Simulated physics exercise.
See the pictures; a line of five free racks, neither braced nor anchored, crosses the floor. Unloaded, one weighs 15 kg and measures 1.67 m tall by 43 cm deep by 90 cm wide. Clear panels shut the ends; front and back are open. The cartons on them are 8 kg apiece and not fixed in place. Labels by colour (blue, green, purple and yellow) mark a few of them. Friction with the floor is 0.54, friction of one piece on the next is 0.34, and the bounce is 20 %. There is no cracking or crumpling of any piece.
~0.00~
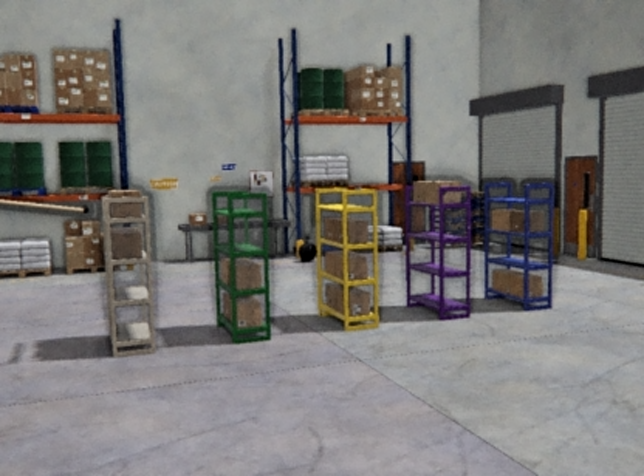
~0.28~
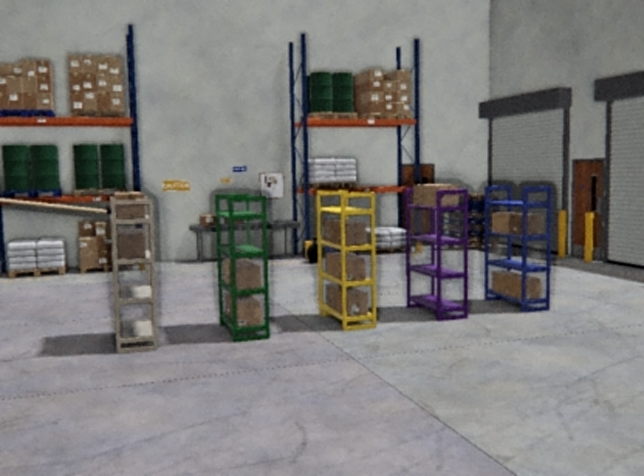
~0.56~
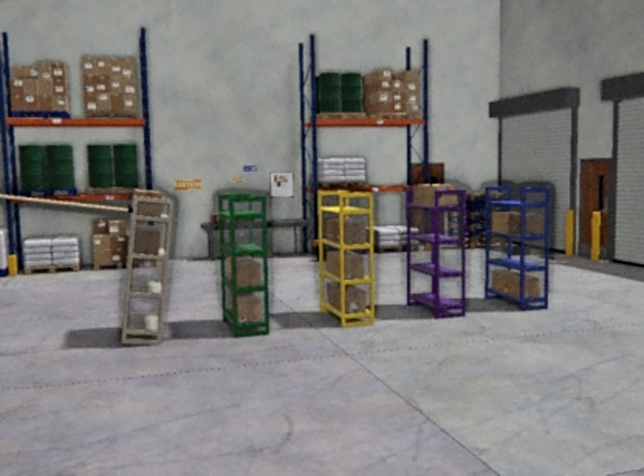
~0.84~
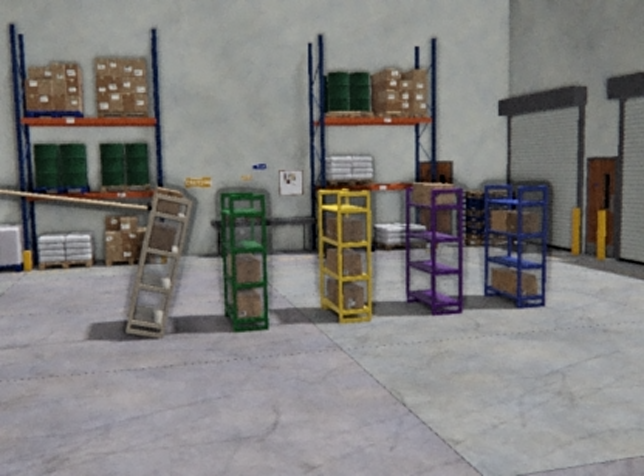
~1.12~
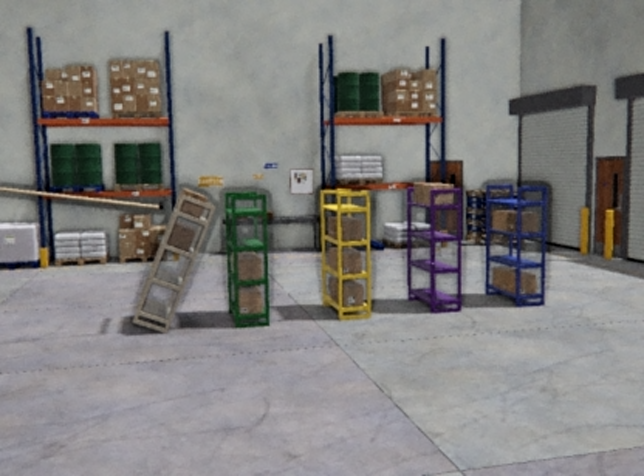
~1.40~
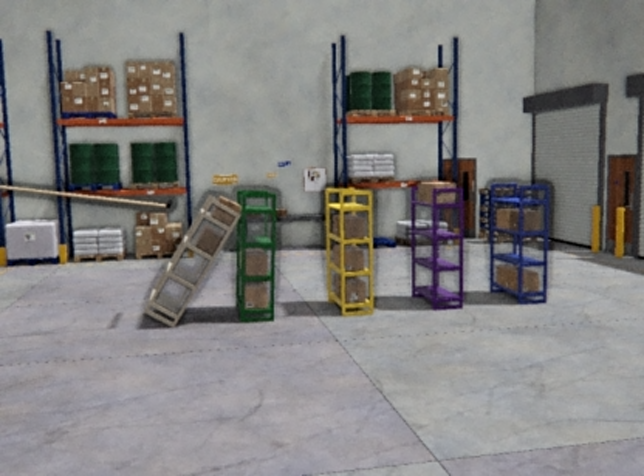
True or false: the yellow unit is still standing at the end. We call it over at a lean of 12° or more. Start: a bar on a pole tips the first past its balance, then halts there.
True.
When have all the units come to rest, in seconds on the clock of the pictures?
At roughly 3.5 seconds.
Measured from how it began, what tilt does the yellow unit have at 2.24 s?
Tilt from start: Approx. 5 degrees.
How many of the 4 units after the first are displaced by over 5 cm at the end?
That would be 2.
After 1.78 s, 4 cartons spilt or dropped; 1 of the 4 other units over; yellow unit unmoved; green unit leaning 20°.
After 2.24 s, 6 cartons spilt or dropped; 1 of the 4 other units over; yellow unit shifted 42 mm; green unit leaning 38°.
At rest (3.8 s), 6 cartons spilt or dropped; 1 of the 4 other units over; yellow unit shifted 55 mm; green unit leaning 35°; blue unit unmoved. Three left standing. As the last picture would show them, middles, yellow unit near (352, 249), green unit near (290, 255).
